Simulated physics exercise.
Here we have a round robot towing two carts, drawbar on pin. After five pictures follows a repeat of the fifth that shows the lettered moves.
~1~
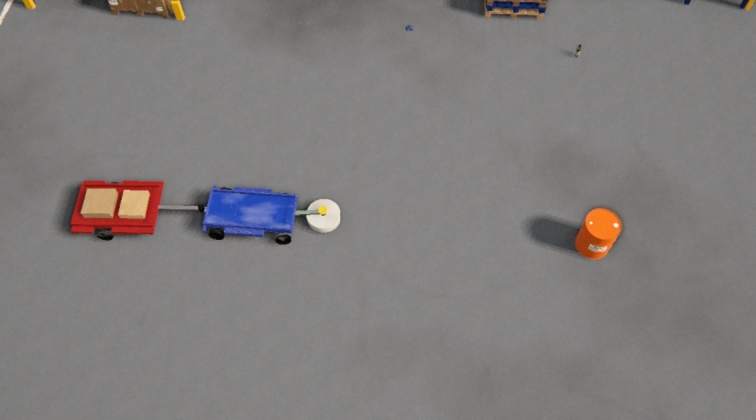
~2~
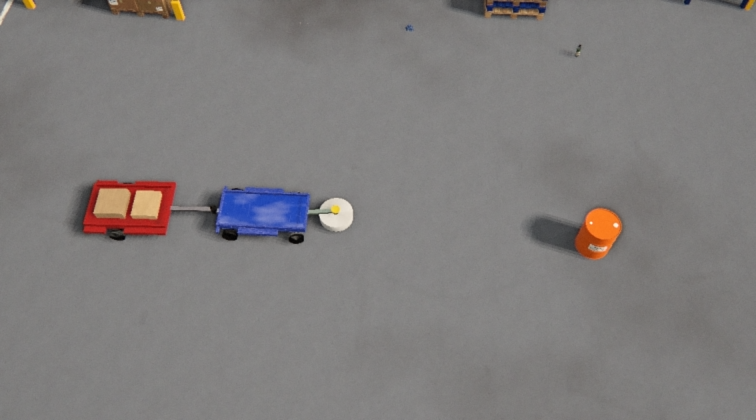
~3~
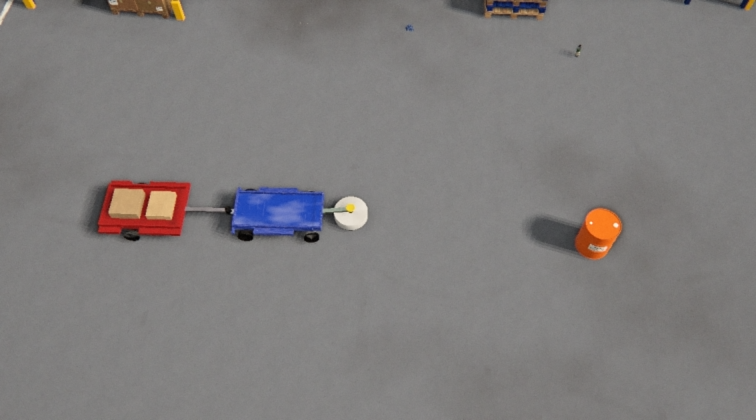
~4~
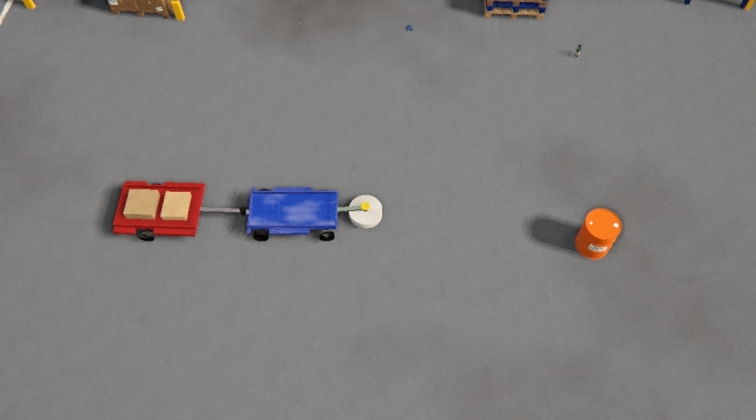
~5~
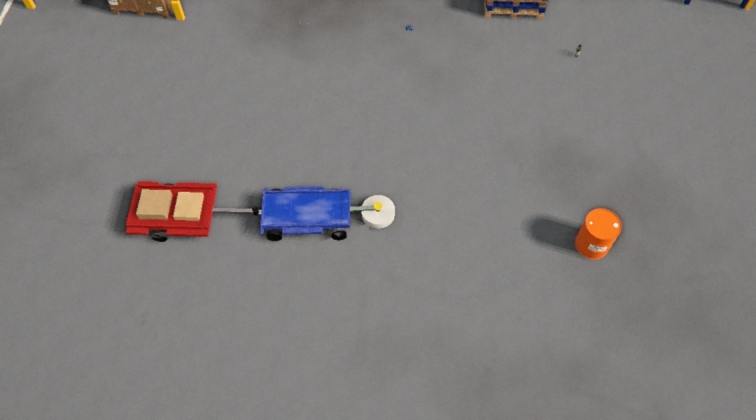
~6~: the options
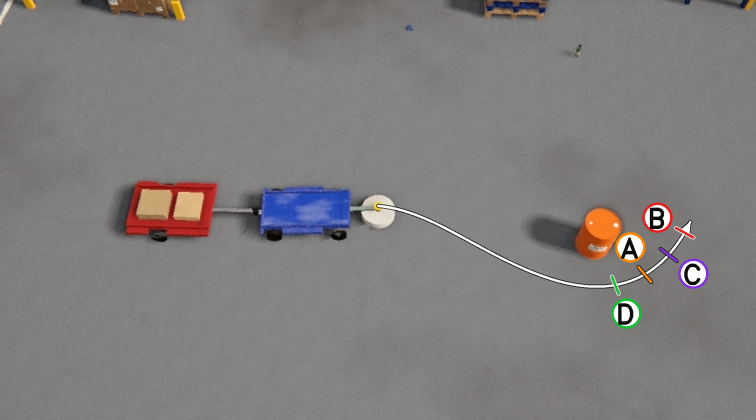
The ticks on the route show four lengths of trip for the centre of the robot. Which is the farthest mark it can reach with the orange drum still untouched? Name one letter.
It can go as far as A.
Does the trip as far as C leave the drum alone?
For that mark, no.
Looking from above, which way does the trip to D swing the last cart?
Clockwise.
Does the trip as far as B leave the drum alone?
No.
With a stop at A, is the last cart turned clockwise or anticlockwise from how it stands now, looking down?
Clockwise.
On the marked copy, A at (645, 274); B at (685, 233); C at (669, 255); D at (615, 285); the route from (378, 206) via (546, 277) to (690, 222).
With A. Early on, robot (468, 245), last cart (265, 209).
Further on, robot (559, 286), last cart (356, 219).
At the end, robot (641, 278), last cart (431, 239); nothing has been touched.
As for the rest, B is too far, the drum has been hit; C is too far, the drum has been hit; D is safe but short.
